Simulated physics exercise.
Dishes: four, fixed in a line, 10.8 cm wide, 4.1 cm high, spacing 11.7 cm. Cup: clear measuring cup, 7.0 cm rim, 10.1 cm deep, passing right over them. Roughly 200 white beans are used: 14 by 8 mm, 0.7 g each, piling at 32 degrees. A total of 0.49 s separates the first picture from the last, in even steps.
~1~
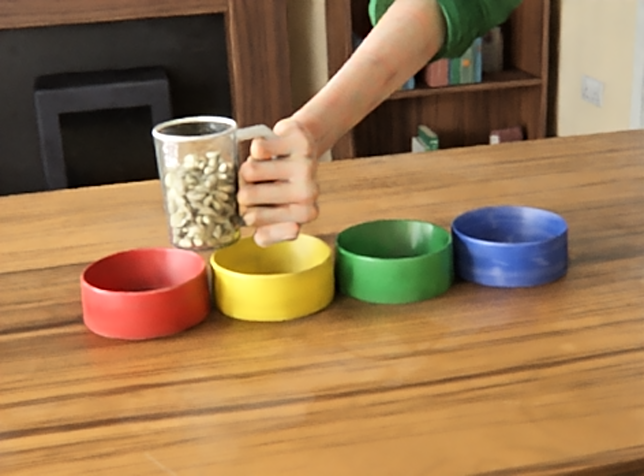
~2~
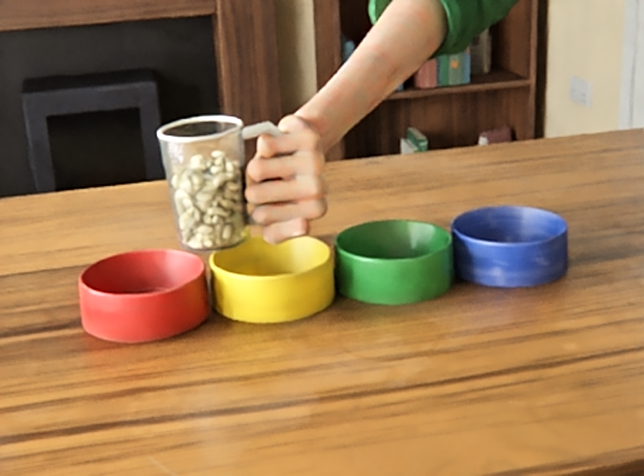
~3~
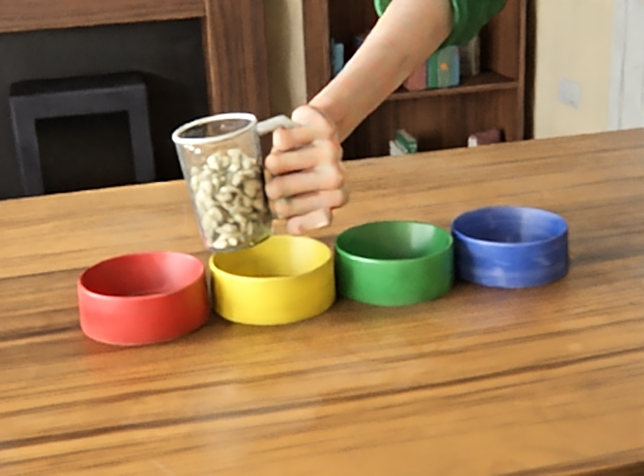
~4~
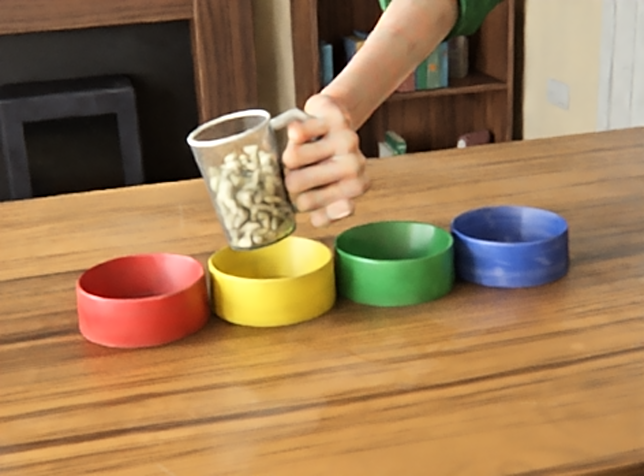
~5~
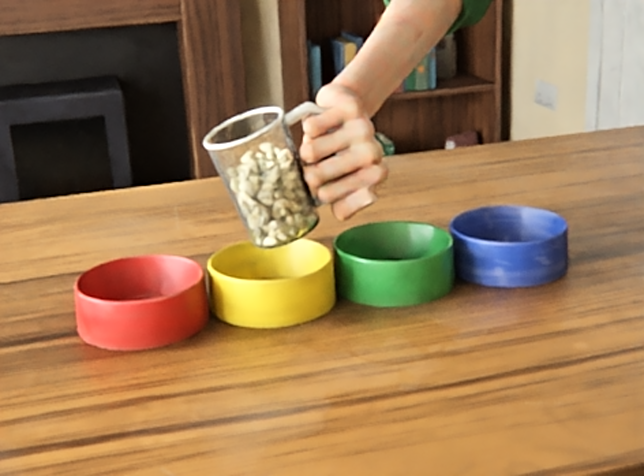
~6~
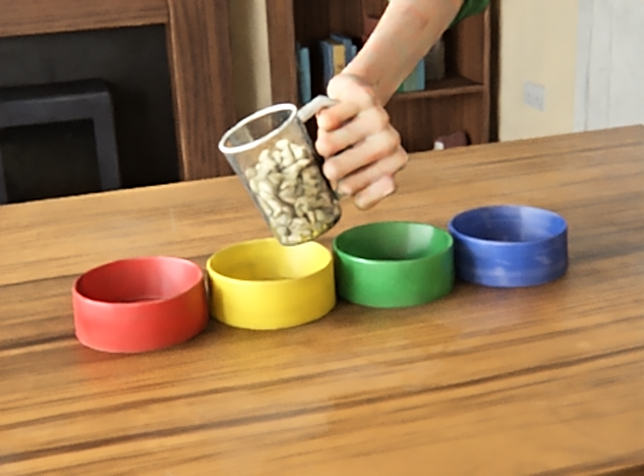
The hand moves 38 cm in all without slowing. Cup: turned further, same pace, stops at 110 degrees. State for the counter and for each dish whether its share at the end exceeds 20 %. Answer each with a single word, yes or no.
Red no, blue yes, green no, yellow no, counter no.
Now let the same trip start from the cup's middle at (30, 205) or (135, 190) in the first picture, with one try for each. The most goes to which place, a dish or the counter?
In the first try green collects the most, and in the second it's blue.
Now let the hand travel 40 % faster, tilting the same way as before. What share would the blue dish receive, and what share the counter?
Then the blue dish gets 100 and the counter 0.
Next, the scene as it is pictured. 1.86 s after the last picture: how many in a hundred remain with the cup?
Around 55 in a hundred.
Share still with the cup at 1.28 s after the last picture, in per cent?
Close to 100 in a hundred.
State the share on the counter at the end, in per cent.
I'd reckon around 0 per cent.
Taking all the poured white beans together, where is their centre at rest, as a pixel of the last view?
Somewhere around (516, 245) in the final frame.
Then, 0.77 s after the last picture, tilt 66 degrees; cup holds 100 %.
Then, 1.28 s after the last picture, tilt 94 degrees; cup holds 100 %.
Then, 1.86 s after the last picture, tilt 110 degrees; cup holds 55 %, blue 45 %.
In the end, red 0 %, blue 100 %, green 0 %, yellow 0 %, counter 0 %.
